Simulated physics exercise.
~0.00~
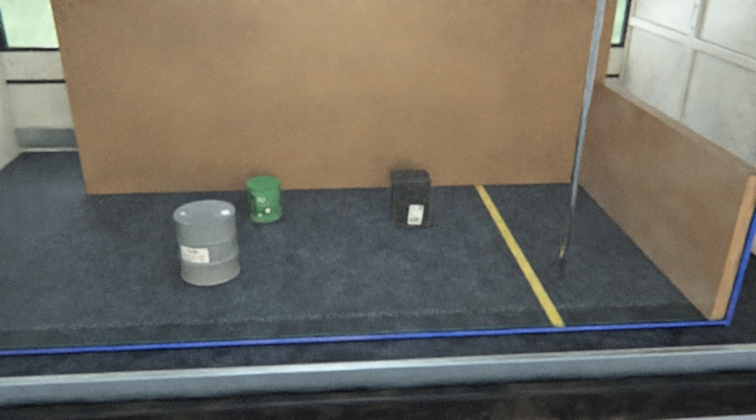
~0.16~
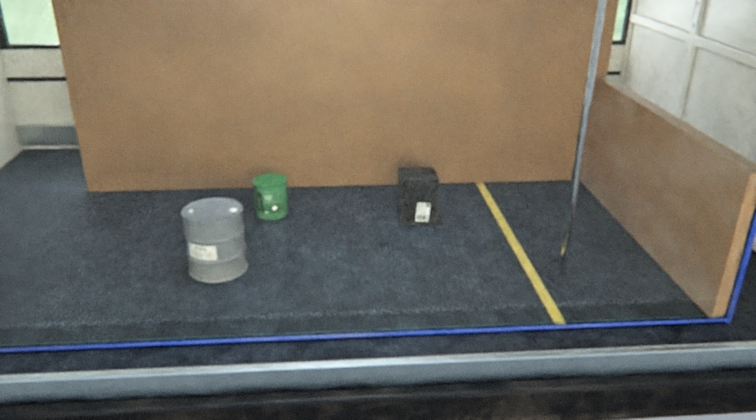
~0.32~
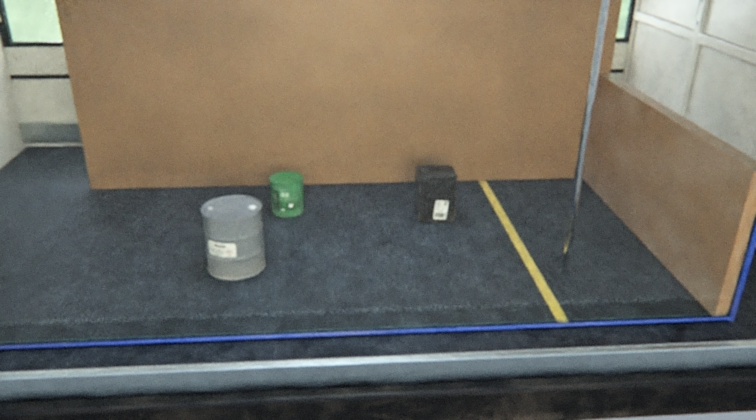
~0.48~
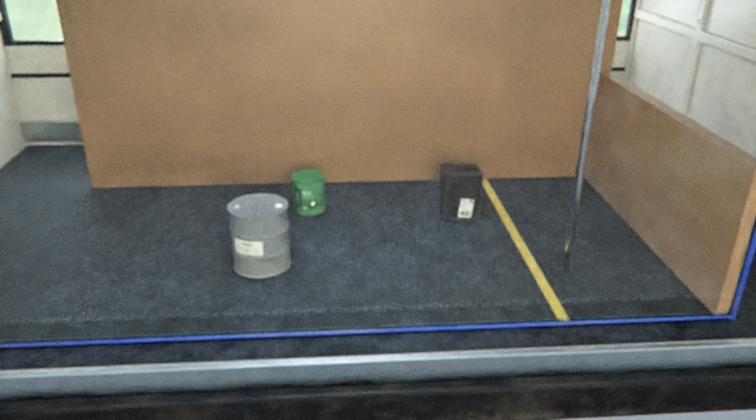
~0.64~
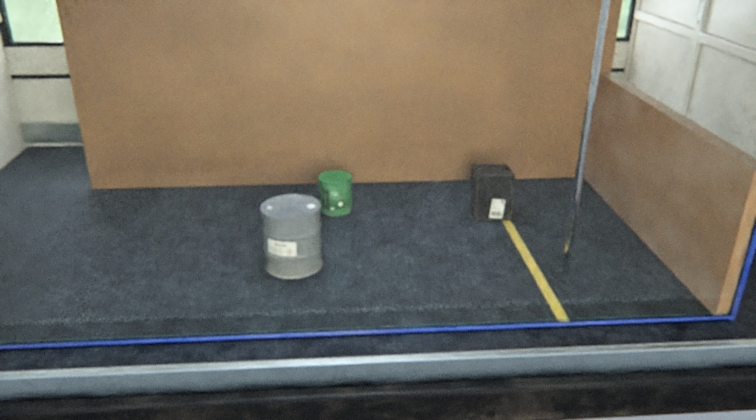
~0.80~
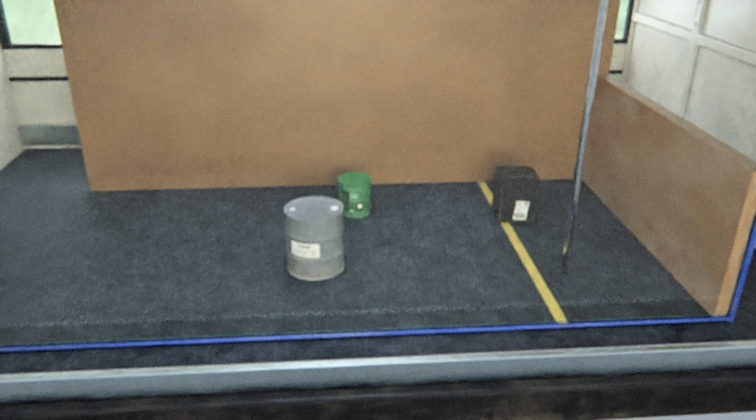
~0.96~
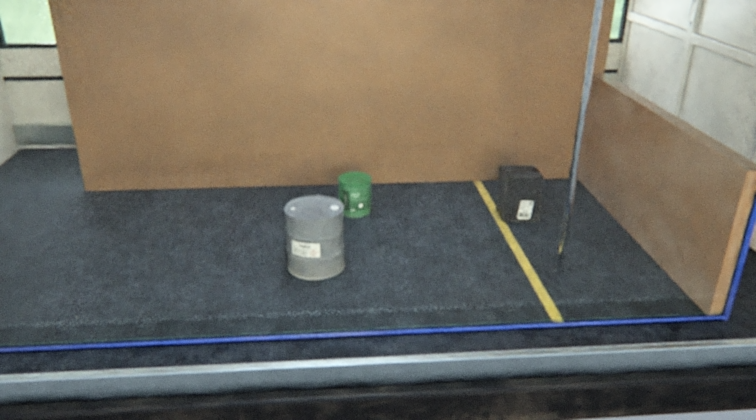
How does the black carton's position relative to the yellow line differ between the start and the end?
At the start the black carton stands to the left of the yellow line, and at the end it rests upright to the right of it.
